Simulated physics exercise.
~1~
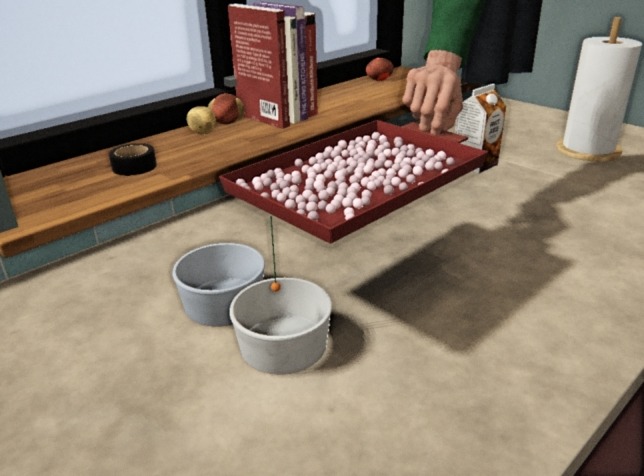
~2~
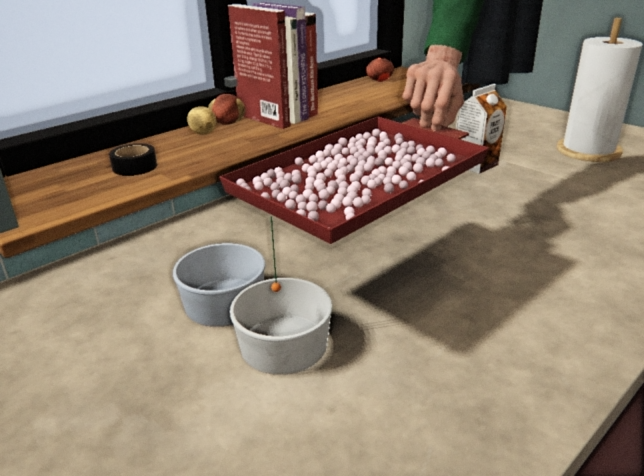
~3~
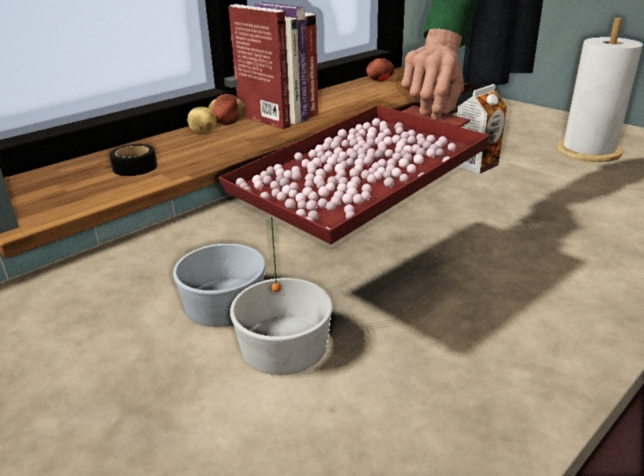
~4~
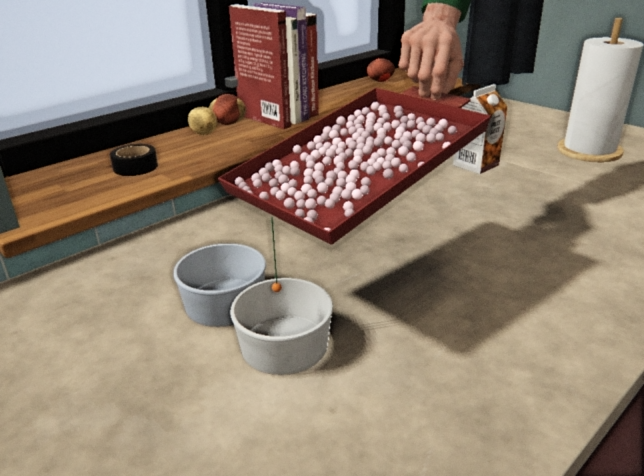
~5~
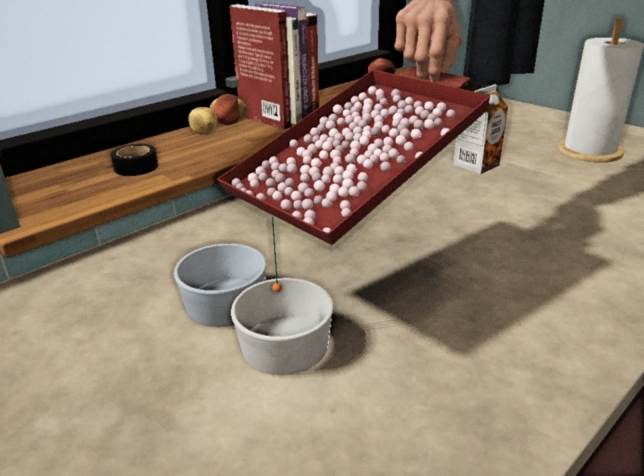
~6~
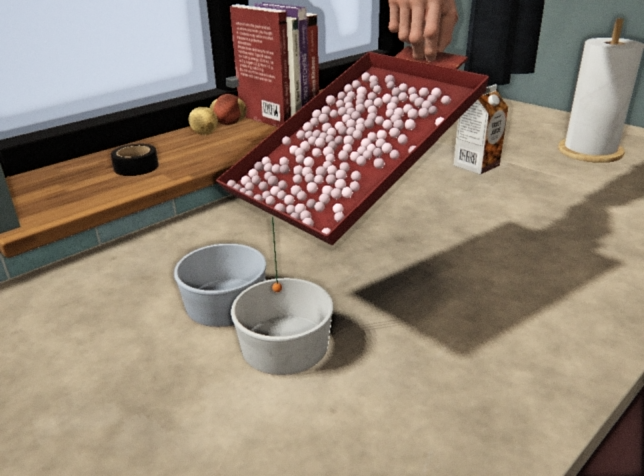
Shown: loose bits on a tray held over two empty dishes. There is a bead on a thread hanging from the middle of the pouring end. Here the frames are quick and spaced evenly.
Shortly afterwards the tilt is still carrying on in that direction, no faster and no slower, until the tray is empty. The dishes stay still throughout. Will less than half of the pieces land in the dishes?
Yes, only a minority lands there.
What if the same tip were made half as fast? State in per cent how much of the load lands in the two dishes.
I'd say 30 percent or thereabouts.
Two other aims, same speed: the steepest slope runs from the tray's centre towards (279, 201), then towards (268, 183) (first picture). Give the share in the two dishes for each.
Roughly 50 per cent, and 90 per cent.
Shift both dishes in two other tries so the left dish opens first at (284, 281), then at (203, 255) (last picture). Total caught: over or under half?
Well, it comes to a lesser portion at first and a lesser portion after that.
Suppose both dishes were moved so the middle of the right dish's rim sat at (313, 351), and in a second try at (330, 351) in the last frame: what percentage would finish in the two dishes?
Trial 1 around 80 percent, trial 2 around 60 percent.
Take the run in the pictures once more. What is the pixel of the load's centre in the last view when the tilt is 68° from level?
Look about (266, 207) in the last picture.
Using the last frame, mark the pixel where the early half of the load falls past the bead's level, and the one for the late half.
First half (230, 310); second half (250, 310).
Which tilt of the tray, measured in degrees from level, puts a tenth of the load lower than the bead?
Somewhere near 70°.
Shortly afterwards, tray tipped steeply; the bulk on the tray; only a few in the left dish; only a few outside both; near a quarter in the air.
Next, tray tipped past a quarter turn; a little on the tray; near a quarter in the right dish; only a few in the left dish; near half outside both; near a quarter in the air.
Some moments later, tray tipped past a quarter turn; near a quarter in the right dish; only a few in the left dish; the bulk outside both.
In the end, tray tipped past a quarter turn; near a quarter in the right dish; only a few in the left dish; the bulk outside both.
